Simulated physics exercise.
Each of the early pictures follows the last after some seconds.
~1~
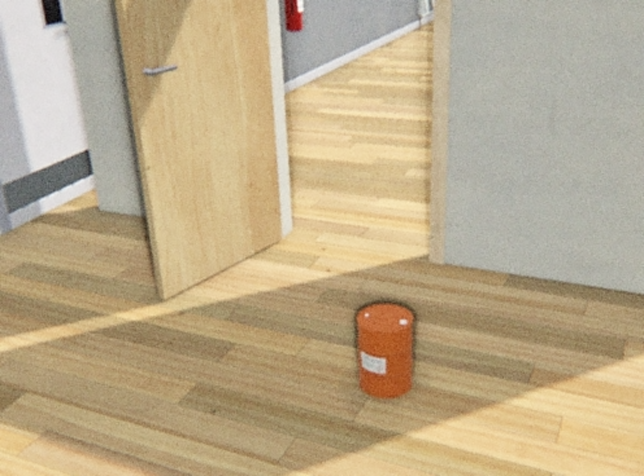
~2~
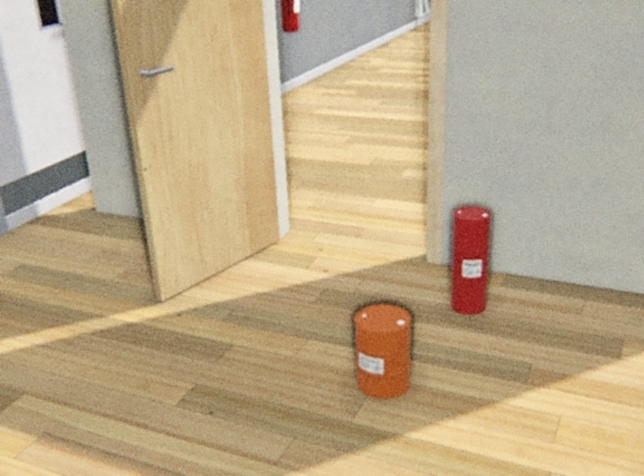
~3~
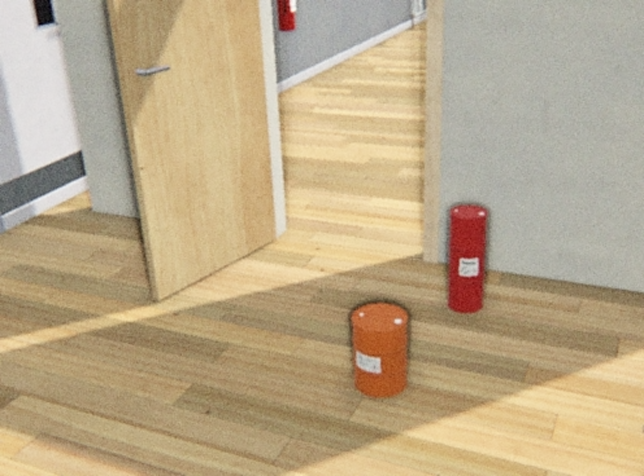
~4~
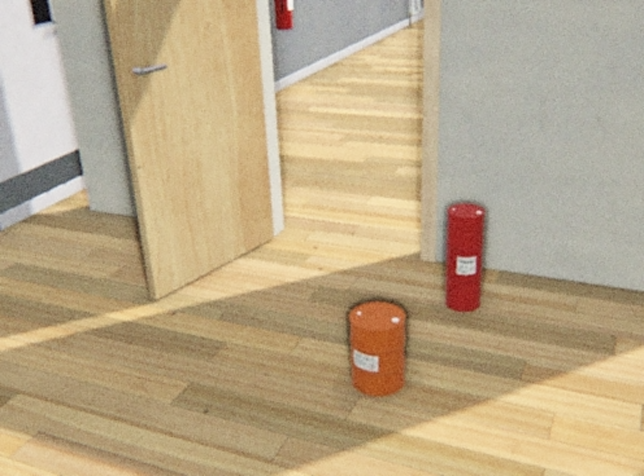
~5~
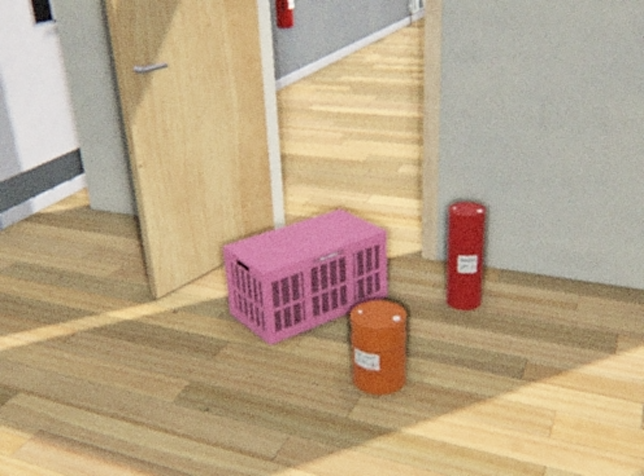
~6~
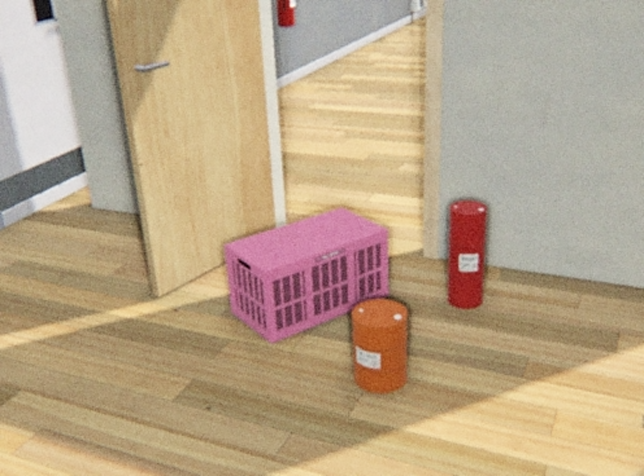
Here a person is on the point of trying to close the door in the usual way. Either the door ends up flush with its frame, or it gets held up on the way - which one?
The door gets held open.
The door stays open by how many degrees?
Close to 70 degrees, I'd say.
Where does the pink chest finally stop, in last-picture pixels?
Pretty much around (333, 270), I'd say.
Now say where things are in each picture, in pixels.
In the first frame, door wide open and still; orange canister (385, 351).
In the second frame, door wide open and still; orange canister (383, 351); red canister (470, 261).
In the third frame, door wide open and still; orange canister (380, 350); red canister (467, 260).
In the fourth frame, door wide open and still; orange canister (378, 349); red canister (464, 258).
In the fifth frame, door wide open and still; orange canister (379, 347); red canister (465, 257).
In the sixth frame, door wide open and still; pink chest (309, 271); orange canister (380, 346).
Then, 0.60 s after the last picture, door 90° open.
Then, 0.90 s after the last picture, door 76° open; pink chest slid a little near (315, 271).
Then, 1.10 s after the last picture, door 71° open; pink chest slid a little near (328, 270).
At rest, door 70° open; all 3 in place. Seen from the same camera at the end, pink chest near (333, 270).
